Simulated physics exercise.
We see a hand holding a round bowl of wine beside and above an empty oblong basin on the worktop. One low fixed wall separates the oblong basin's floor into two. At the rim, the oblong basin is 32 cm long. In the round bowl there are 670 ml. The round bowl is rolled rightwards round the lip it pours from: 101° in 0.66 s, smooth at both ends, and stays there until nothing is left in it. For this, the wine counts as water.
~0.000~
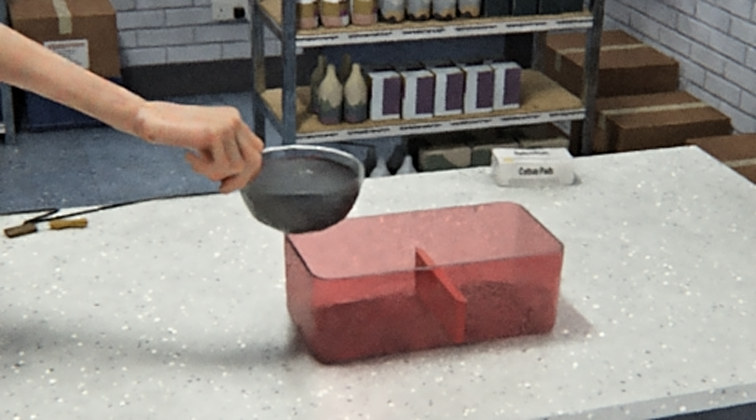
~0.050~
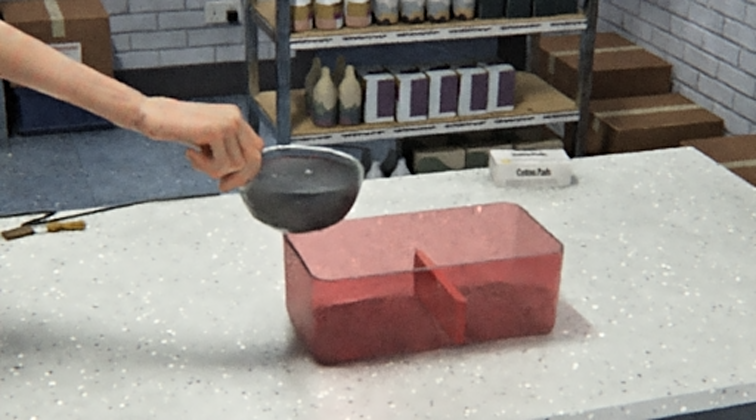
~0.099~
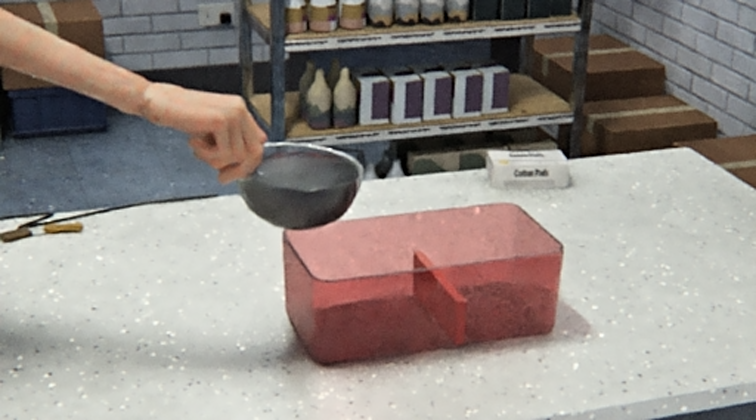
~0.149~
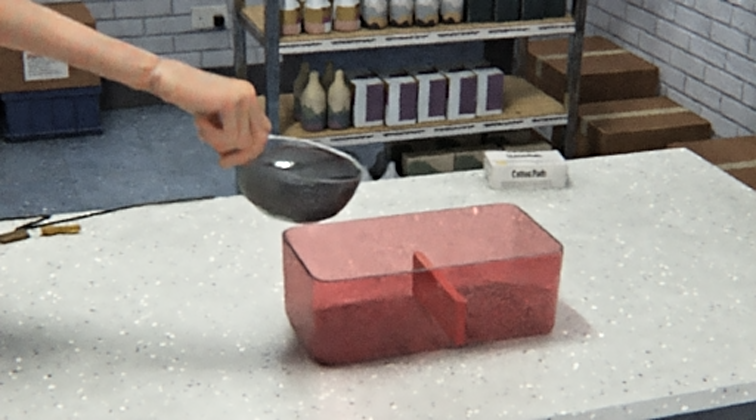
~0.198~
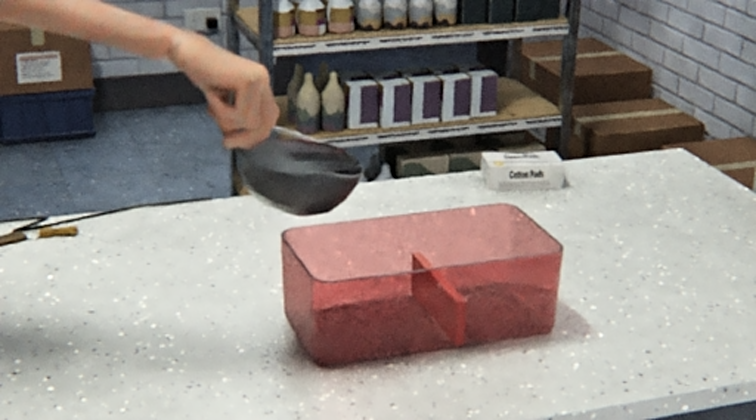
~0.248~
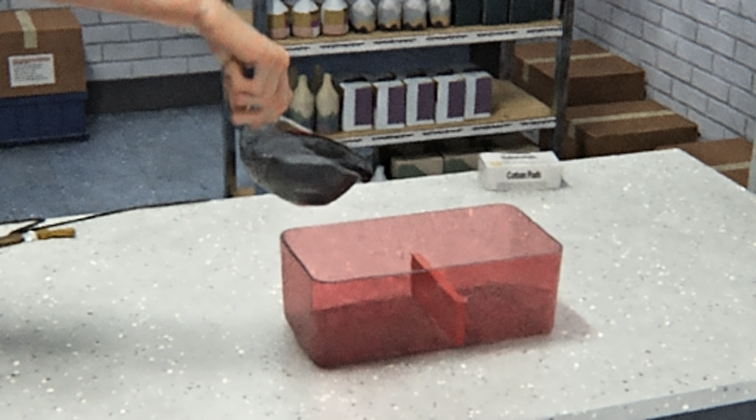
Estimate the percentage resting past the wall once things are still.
I would say roughly 55 percent.
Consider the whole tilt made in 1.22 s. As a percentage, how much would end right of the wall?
Roughly 35 %.
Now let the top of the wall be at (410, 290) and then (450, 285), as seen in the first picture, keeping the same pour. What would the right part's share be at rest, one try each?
One try each: Around 80 percent and then around 35 percent.
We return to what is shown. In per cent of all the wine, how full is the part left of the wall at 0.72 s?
I'd put it at close to 30 %.
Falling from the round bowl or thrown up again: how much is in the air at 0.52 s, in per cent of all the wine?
Close to 56 per cent, I'd say.
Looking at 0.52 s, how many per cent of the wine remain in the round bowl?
I reckon about 24 in a hundred is still held.
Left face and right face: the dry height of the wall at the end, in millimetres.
48 mm left, 40 mm right.
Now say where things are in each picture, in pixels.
Tilt 0°; pouring edge (360, 164); surface from (240, 181) to (356, 169); the oblong basin's rim runs from (298, 254) to (541, 226); the wall's top is at (440, 275), in the first frame.
Tilt 1°; pouring edge (360, 165); surface from (240, 181) to (356, 169), in the second frame.
Tilt 6°; pouring edge (359, 166); surface from (239, 178) to (356, 166), in the third frame.
Tilt 12°; pouring edge (359, 166); surface from (239, 171) to (356, 161), in the fourth frame.
Tilt 21°; pouring edge (358, 167); surface from (241, 160) to (358, 159); 2 per cent is over the edge, in the fifth frame.
Tilt 31°; pouring edge (357, 167); surface from (243, 147) to (350, 155); 6 per cent is over the edge, in the sixth frame.
After 0.52 s the tilt is 90° and 23 per cent is still to pour, 19 is left of the wall and 1 right of it.
After 0.72 s the tilt is 101° and 0 per cent is still to pour, 30 is left of the wall and 63 right of it.
After 0.93 s the tilt is 101° and 0 per cent is still to pour, 40 is left of the wall and 55 right of it.
After 1.16 s the tilt is 101° and 0 per cent is still to pour, 41 is left of the wall and 55 right of it.
In the end 41 per cent lies left of the wall, 55 right of it and 3 outside.
